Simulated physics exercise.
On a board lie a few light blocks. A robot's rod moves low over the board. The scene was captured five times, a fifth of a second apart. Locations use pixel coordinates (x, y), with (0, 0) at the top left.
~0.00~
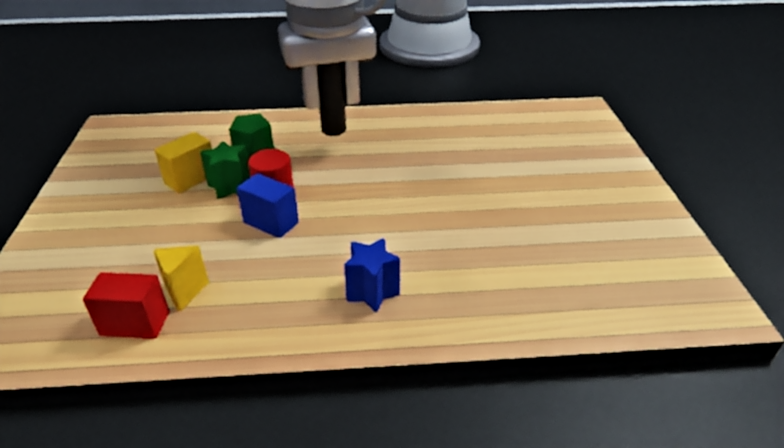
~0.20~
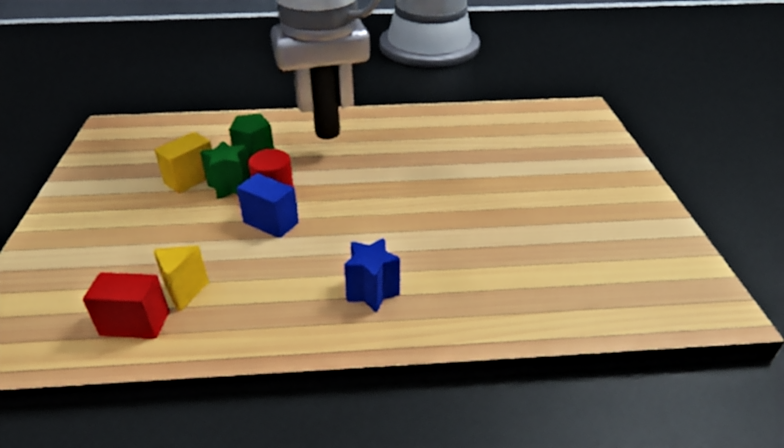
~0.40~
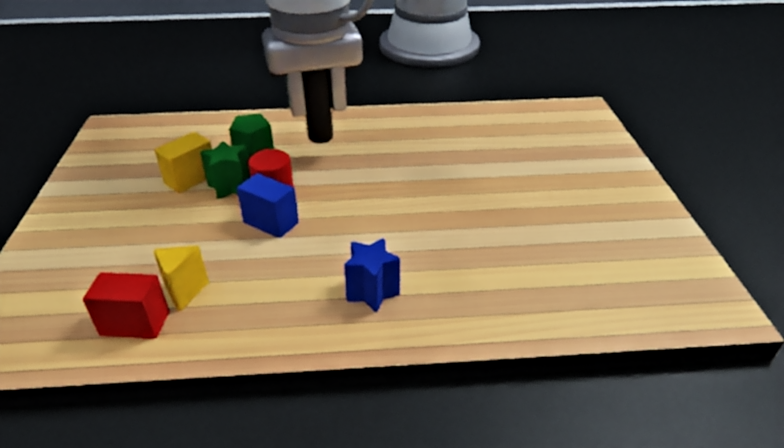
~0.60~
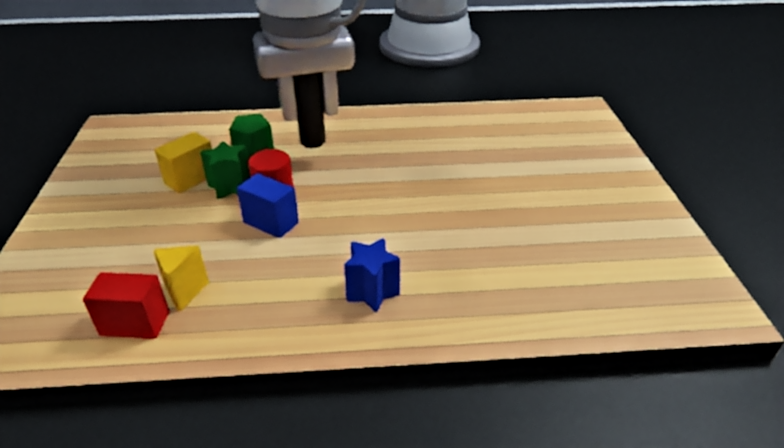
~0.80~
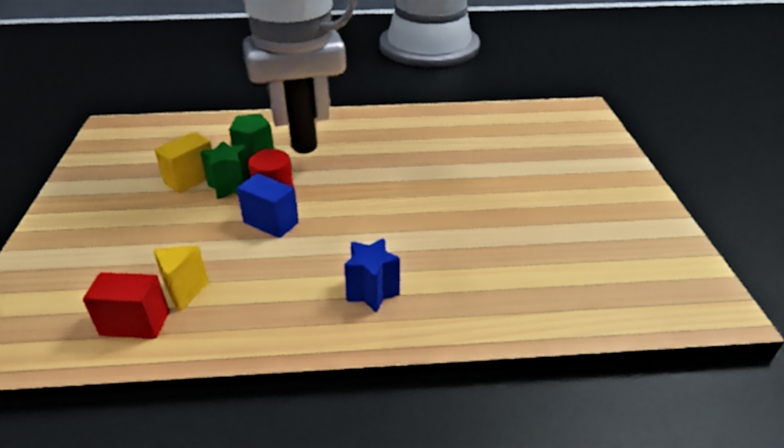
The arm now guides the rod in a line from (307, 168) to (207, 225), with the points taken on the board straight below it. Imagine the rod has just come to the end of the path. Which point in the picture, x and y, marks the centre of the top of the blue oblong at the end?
My best guess is (254, 202).
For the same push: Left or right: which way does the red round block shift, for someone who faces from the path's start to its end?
Side: Left.
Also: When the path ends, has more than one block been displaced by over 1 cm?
That would be a yes.
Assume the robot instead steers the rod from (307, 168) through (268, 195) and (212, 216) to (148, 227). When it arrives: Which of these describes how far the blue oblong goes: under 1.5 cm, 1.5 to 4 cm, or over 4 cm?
The distance will be 1.5 to 4 cm.
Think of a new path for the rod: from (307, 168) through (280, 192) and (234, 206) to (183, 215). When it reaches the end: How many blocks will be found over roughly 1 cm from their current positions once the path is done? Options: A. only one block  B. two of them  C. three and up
Answer: B.
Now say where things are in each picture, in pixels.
In the first picture, rod tip at (334, 131); block tops, green star at (224, 152); green five-sided block at (249, 122); blue oblong at (265, 187); red round block at (269, 159).
In the second picture, rod at (328, 134); blocks unchanged.
In the third picture, rod at (321, 138); blocks unchanged.
In the fourth picture, rod at (313, 143); blocks unchanged.
In the fifth picture, rod at (305, 148); green star at (224, 152); green five-sided block at (249, 122); blue oblong at (265, 187); red round block at (269, 159).
The first path, step by step. One third of the way, rod at (272, 166); blue oblong at (260, 192), turned 30° anticlockwise; red round block at (249, 170).
Two thirds of the way, rod at (238, 185); green star at (219, 153), turned 25° clockwise; blue oblong at (254, 201), turned 85° anticlockwise; red round block at (219, 192).
At the end, rod at (201, 204); green star at (219, 153), turned 25° clockwise; green five-sided block in place; blue oblong at (254, 202), turned 90° anticlockwise; red round block at (198, 212).
